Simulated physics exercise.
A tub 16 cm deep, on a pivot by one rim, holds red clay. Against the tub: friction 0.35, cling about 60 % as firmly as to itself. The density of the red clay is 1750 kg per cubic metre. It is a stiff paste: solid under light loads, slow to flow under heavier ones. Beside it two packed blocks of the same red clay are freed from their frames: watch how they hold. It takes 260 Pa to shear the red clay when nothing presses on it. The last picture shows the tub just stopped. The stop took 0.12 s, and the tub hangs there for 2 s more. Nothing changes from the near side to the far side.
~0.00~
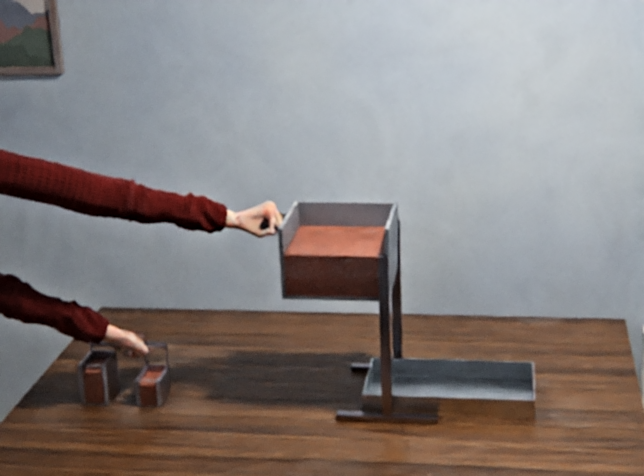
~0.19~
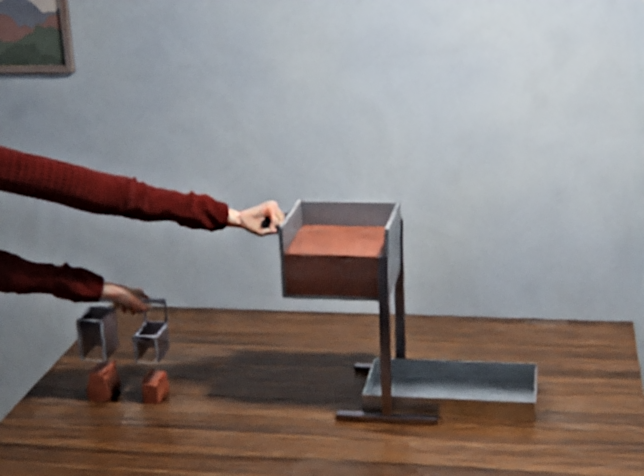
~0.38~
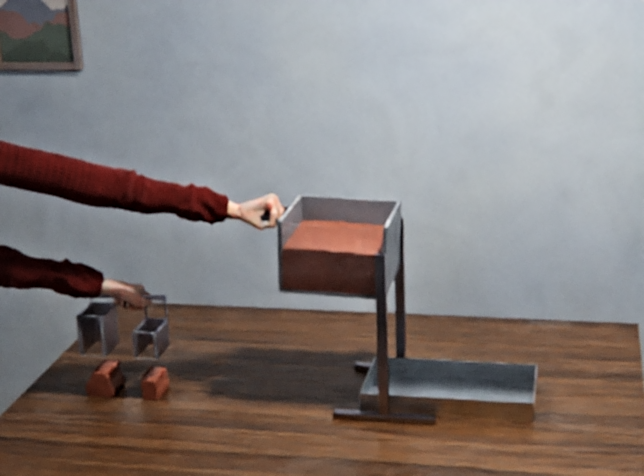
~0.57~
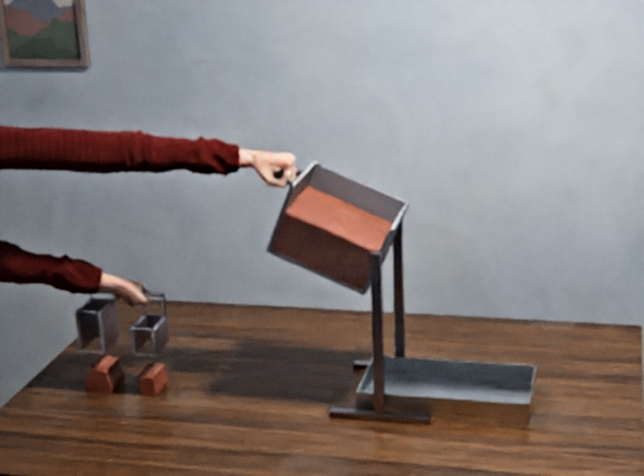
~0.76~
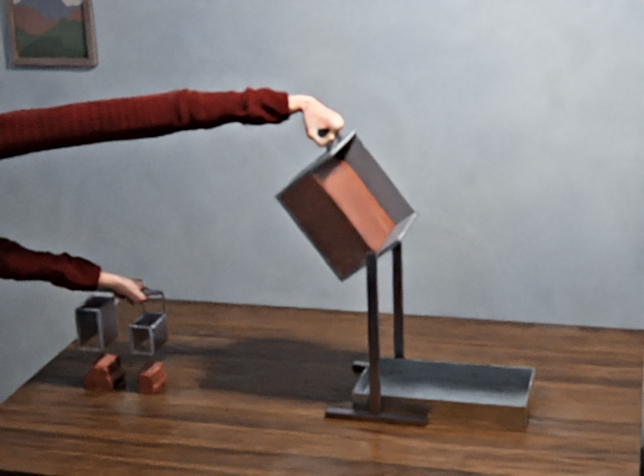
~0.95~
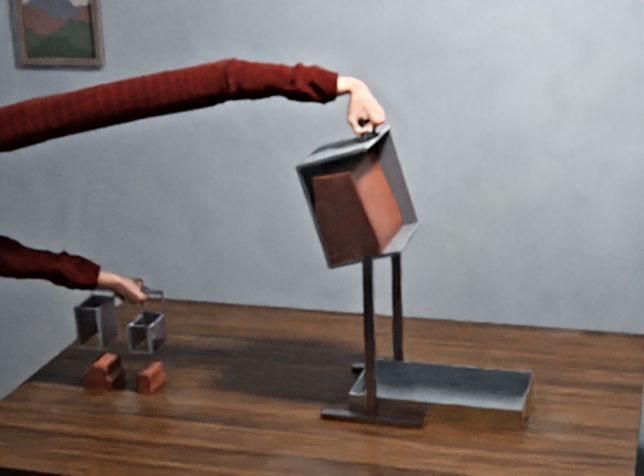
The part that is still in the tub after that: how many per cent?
It comes to some 67 %.
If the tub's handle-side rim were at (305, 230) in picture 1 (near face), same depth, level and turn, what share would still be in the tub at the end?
Then about 100 %.
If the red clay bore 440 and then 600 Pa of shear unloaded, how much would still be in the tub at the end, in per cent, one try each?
In that order: 100 %, 100 %.
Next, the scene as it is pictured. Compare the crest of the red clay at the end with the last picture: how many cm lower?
About 9 cm.
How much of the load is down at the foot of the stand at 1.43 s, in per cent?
Near 9 %.
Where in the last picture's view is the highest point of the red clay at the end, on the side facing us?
Around (332, 212).
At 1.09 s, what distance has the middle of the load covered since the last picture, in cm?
Roughly 4 cm.
By 1.09 s, the tub is at 74 degrees and holds 97 %.
By 1.26 s, the tub is at 74 degrees and holds 81 %.
By 1.43 s, the tub is at 74 degrees and holds 73 %.
By 1.60 s, the tub is at 74 degrees and holds 71 %.
By 2.95 s, at the end, the tub is at 74 degrees and holds 67 %.
